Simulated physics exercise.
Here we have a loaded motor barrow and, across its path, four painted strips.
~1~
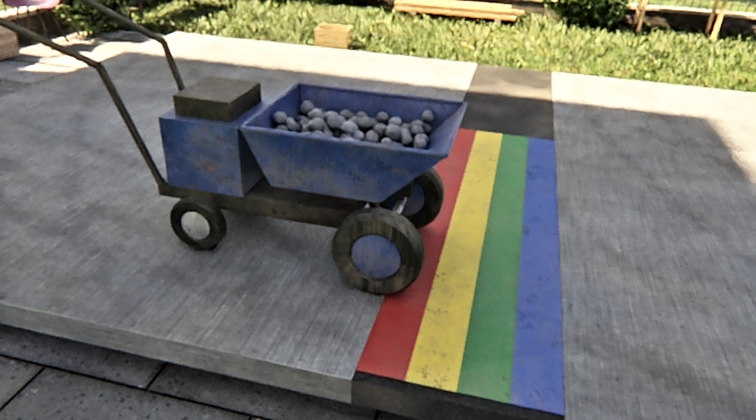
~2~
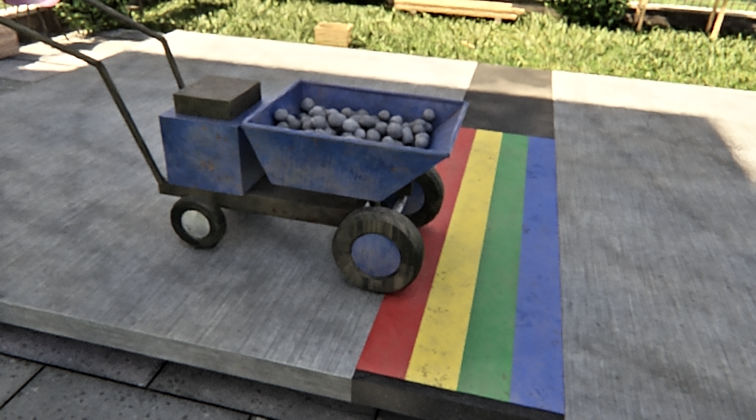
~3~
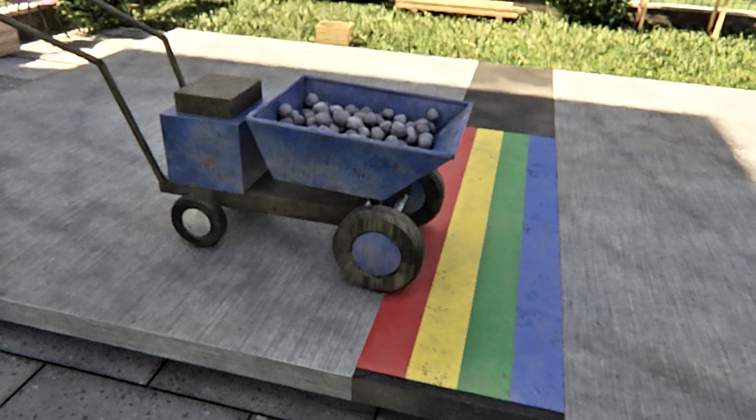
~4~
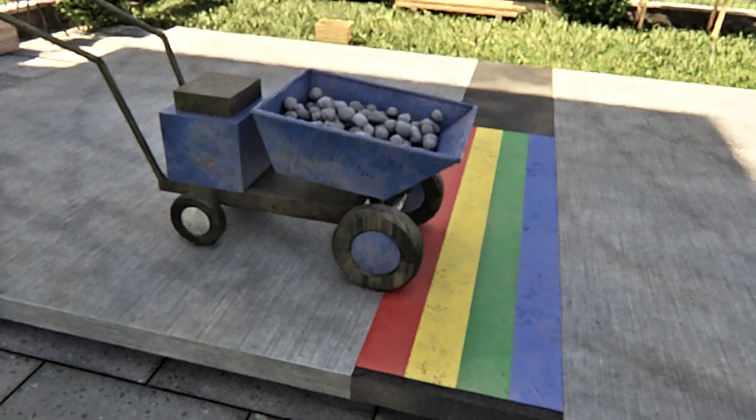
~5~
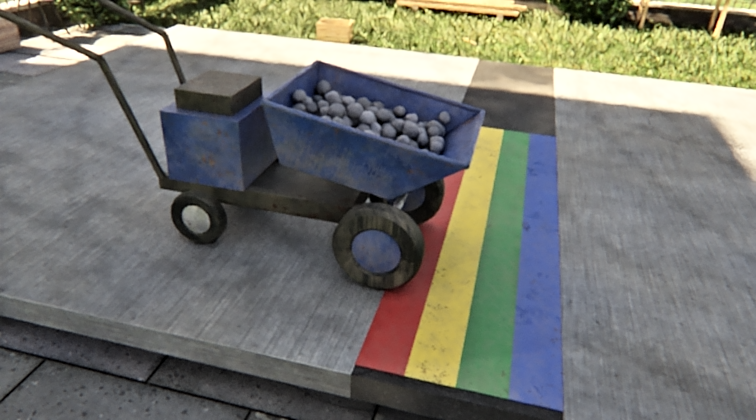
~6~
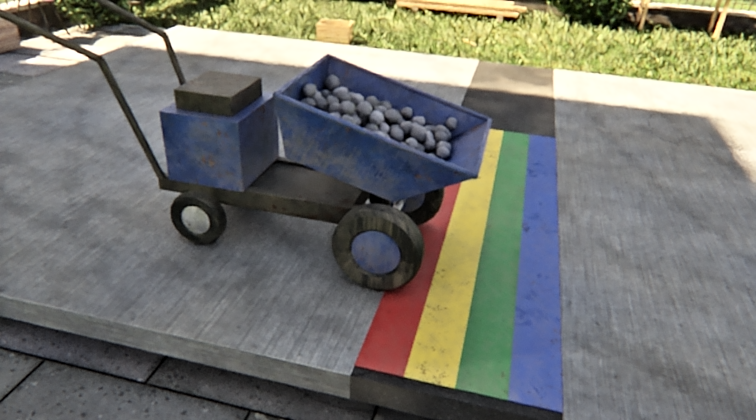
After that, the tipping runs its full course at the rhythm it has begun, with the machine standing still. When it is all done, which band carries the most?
The blue band carries the most.
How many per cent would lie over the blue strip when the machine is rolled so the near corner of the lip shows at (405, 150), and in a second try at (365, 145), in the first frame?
Close to 30 in a hundred, and close to 20 in a hundred.
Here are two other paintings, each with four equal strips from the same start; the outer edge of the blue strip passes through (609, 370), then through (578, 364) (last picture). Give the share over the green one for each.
About 30 % and 10 %.
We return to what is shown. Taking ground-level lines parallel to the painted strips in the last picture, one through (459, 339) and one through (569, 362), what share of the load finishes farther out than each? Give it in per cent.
Some 80 and some 30 per cent, respectively.
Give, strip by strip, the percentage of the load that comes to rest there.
Red strip about 0 per cent, yellow strip about 0 per cent, green strip about 5 per cent, blue strip about 35 per cent.
Just after the last frame, skip tipped steeply; every one in the skip.
A moment on, skip tipped right over; roughly two thirds in the skip; just a few over the green strip; roughly a quarter over the blue strip; about a tenth off the paint.
Further on, skip tipped right over; roughly a quarter in the skip; about a tenth over the green strip; roughly a third over the blue strip; roughly a third off the paint.
When it is over, skip tipped right over; roughly a quarter in the skip; not one over the red strip; not one over the yellow strip; about a tenth over the green strip; roughly a third over the blue strip; roughly a third off the paint.
